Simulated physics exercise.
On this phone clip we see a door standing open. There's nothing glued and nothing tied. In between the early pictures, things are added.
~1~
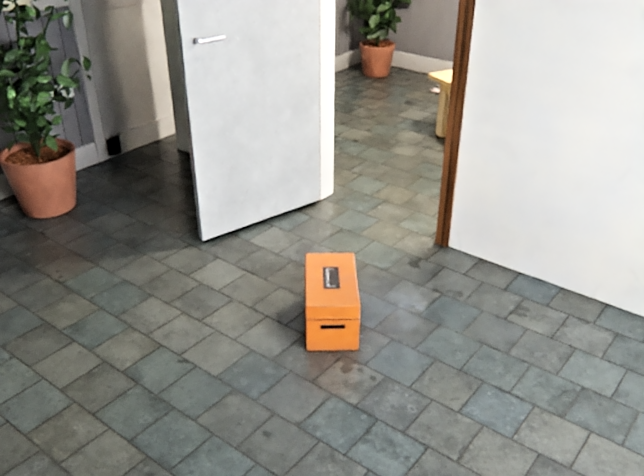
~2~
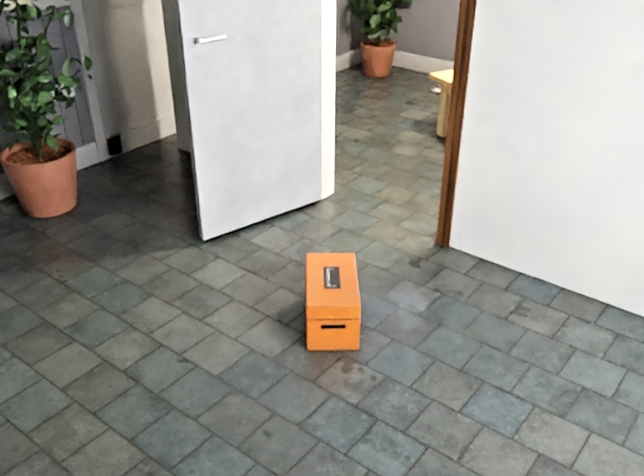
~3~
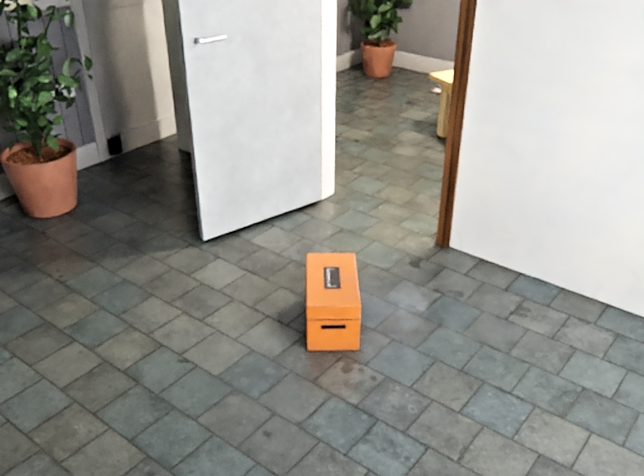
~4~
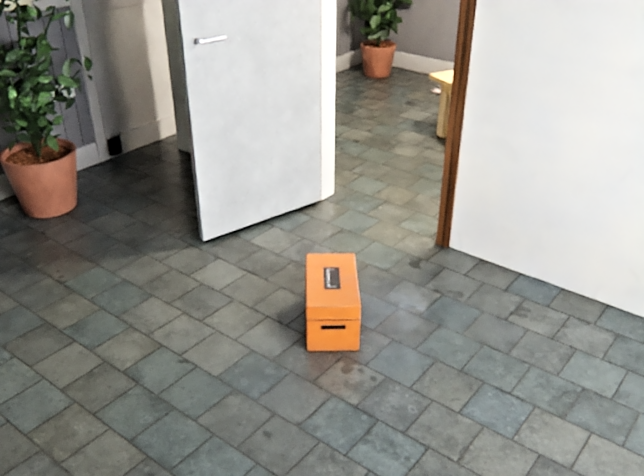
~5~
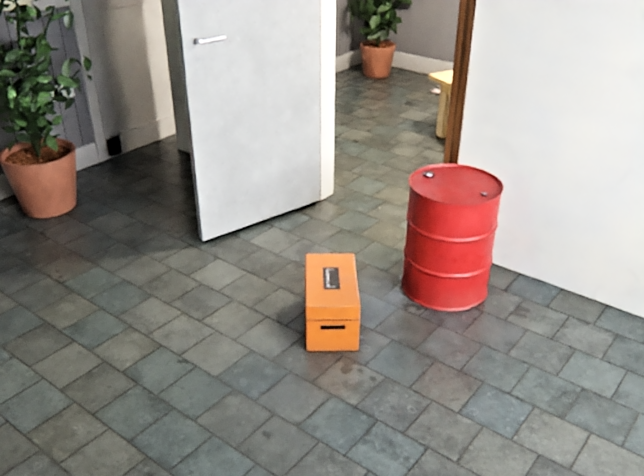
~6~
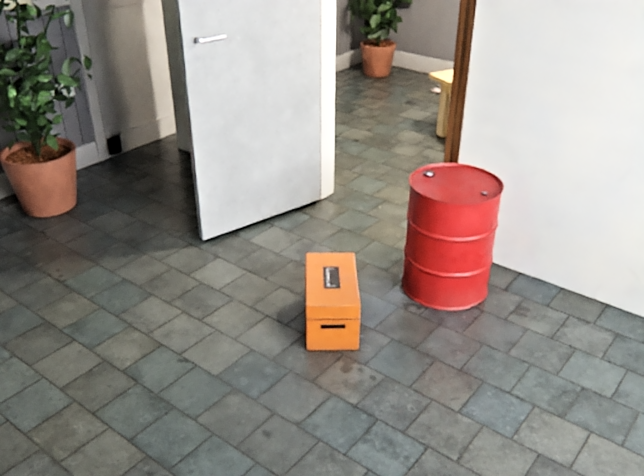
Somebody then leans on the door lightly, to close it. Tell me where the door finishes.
It touches the doorframe.
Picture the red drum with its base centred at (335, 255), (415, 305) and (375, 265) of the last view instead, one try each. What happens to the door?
1: Stays ajar; 2: Swings home; 3: Stays ajar.
Then, 0.90 s on from there, open by 84°.
Then, 1.80 s on from there, open by 51°.
Then, 2.70 s on from there, open by 17°.
In the end, open by 0°; both unmoved. At the end, from the last picture's camera, red drum near (450, 236).
